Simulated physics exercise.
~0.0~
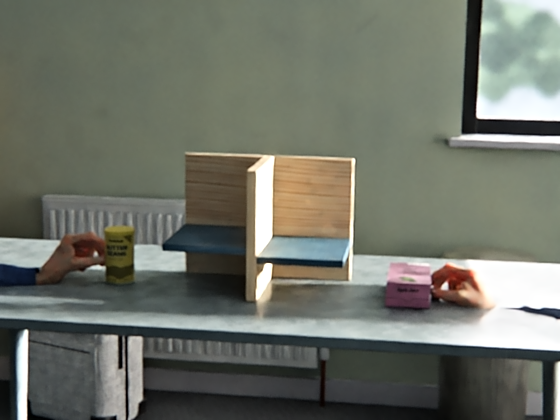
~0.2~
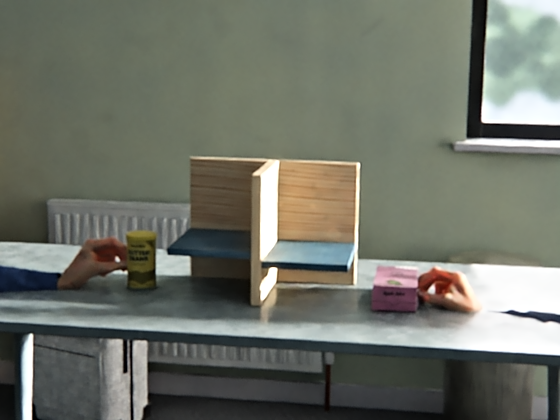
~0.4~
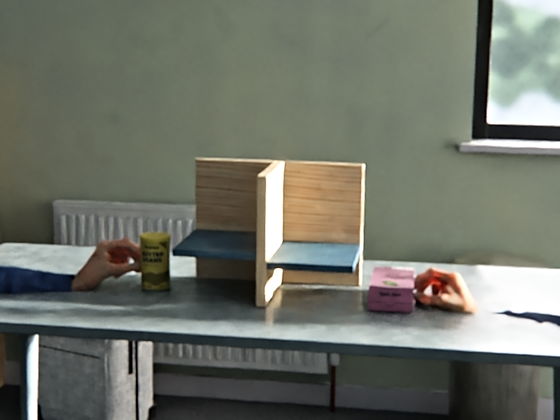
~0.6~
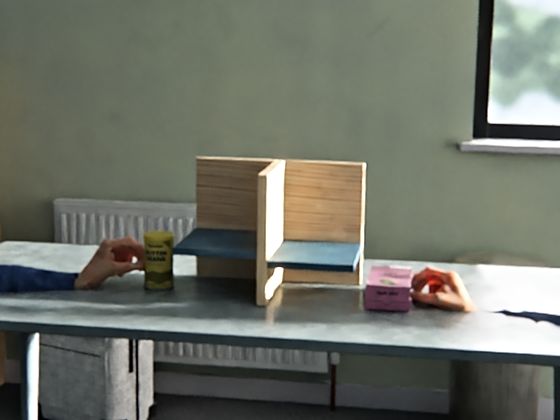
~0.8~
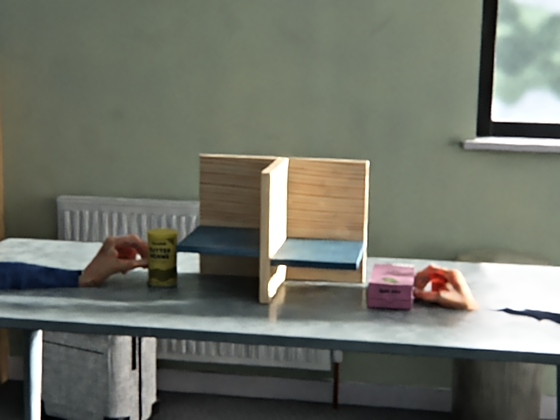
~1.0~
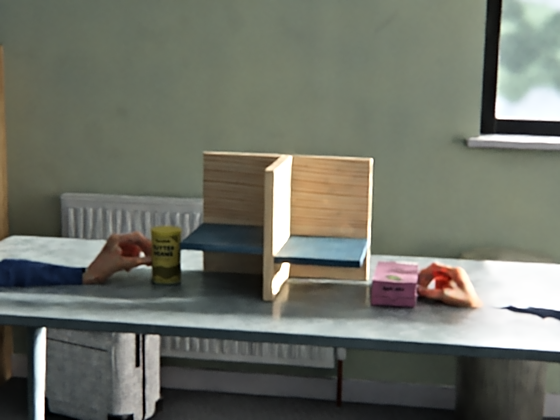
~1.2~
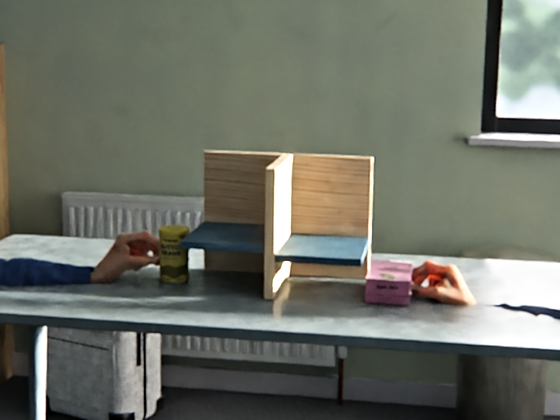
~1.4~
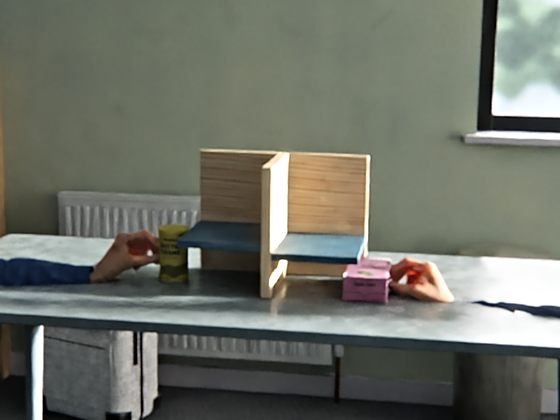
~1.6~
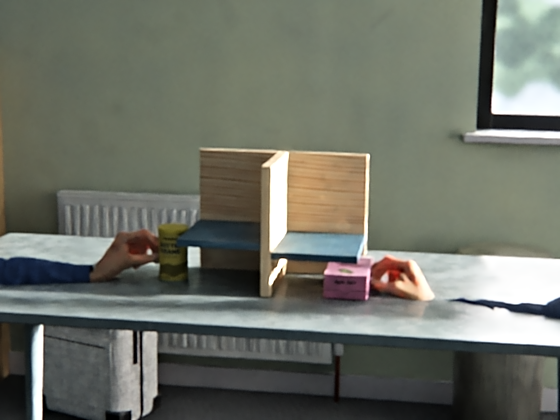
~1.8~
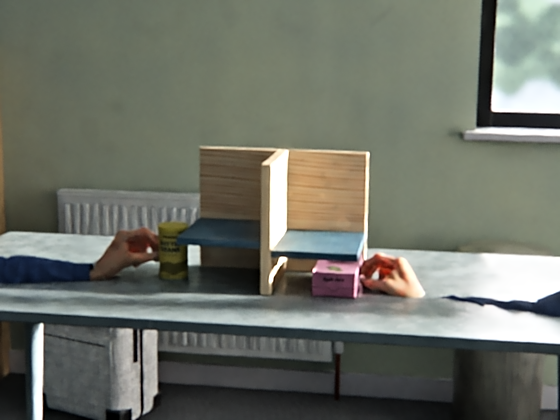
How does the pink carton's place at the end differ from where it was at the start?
At the start the pink carton lies out on the table to the right of the rack, clear of the shelf. By the end it has moved left and sits beneath the right-hand blue shelf, near the divider.
Two hands, one at each side, rest on a grey-blue table seen from the front by a slightly swaying camera, with a green wall, a radiator and a window behind. Between them stands a low wooden rack with blue shelves on either side of an upright divider. The left hand pushes an upright yellow tin rightward toward the rack, while the right hand holds a pink carton lying on its side. The tin reaches the left shelf and stops at its edge. The right hand then slides the carton leftward, and it ends up beneath the right shelf.
